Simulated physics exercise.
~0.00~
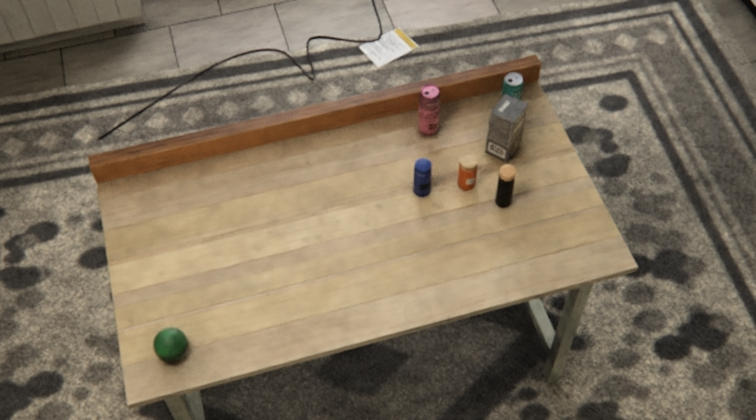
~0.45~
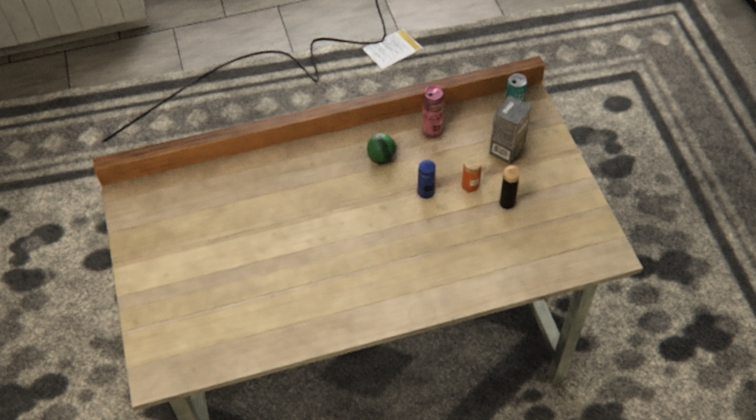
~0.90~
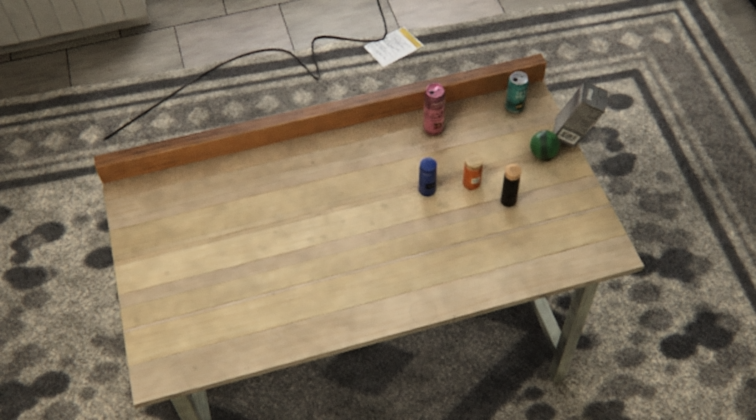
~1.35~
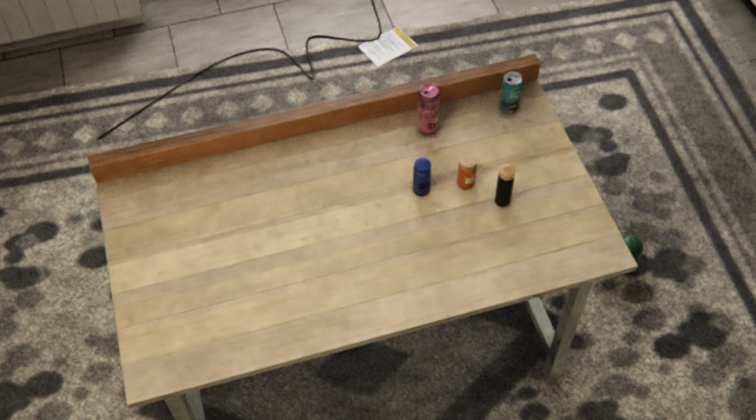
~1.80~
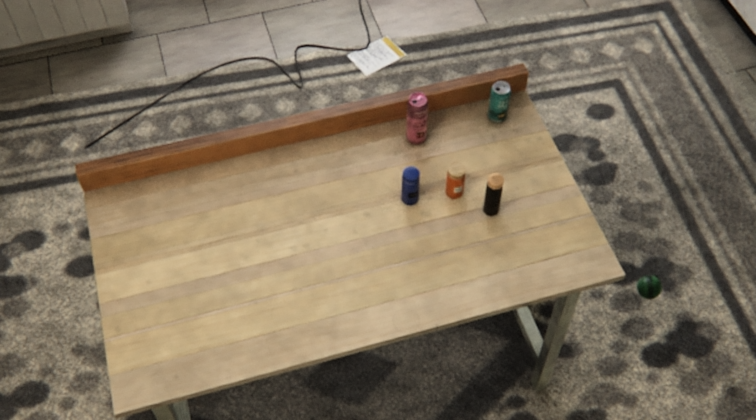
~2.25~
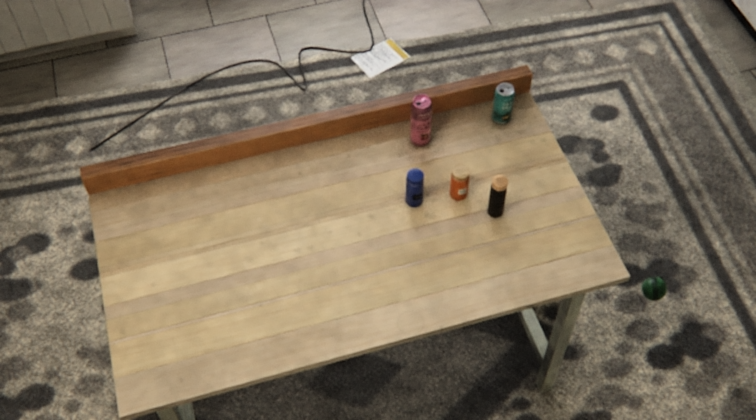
In this clip, a green ball moves from the near left of a wooden table toward the back rail, then rightward into a grey carton, which leans and leaves the tabletop; the ball ends on the patterned rug while the cans and shakers stay standing.
